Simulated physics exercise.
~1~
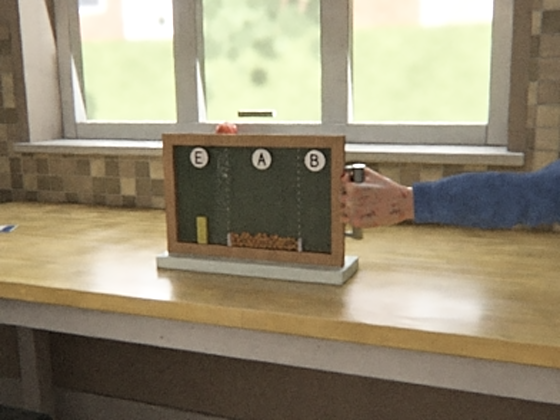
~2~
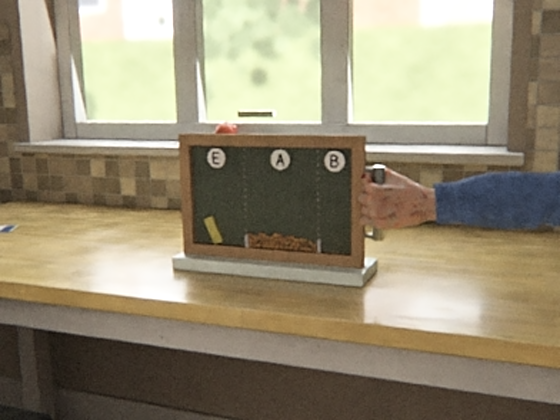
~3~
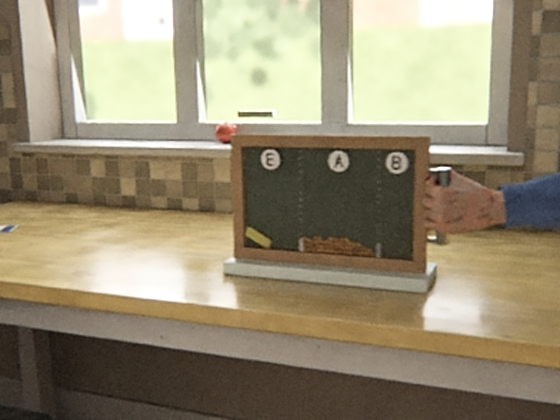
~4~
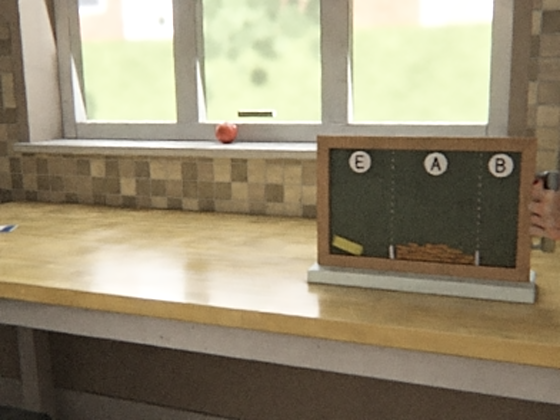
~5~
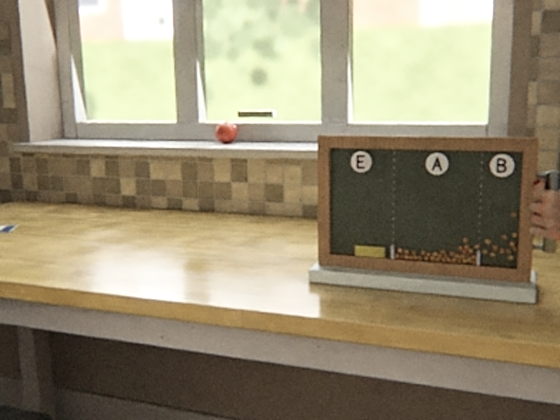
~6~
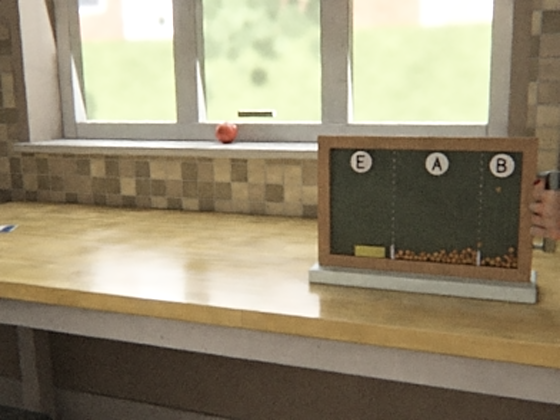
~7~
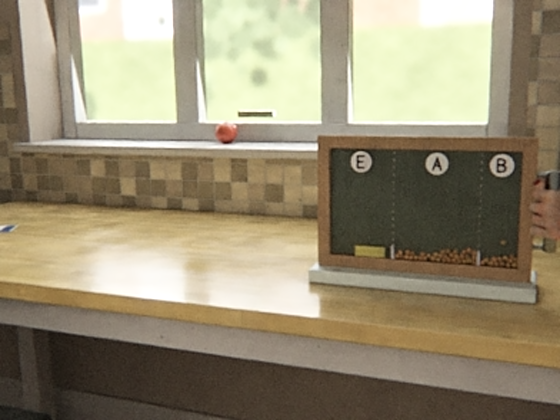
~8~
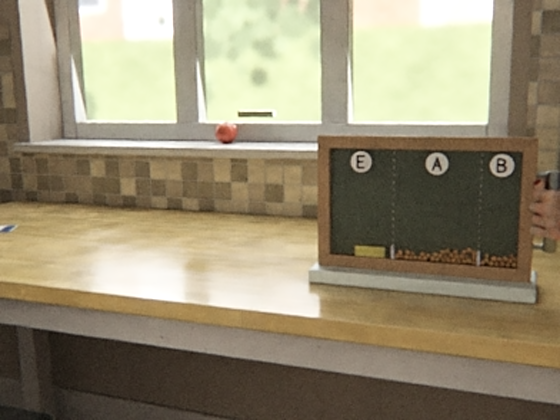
On a kitchen counter, a hand slides an upright framed box right and stops, some beads spilling from strip A into B.
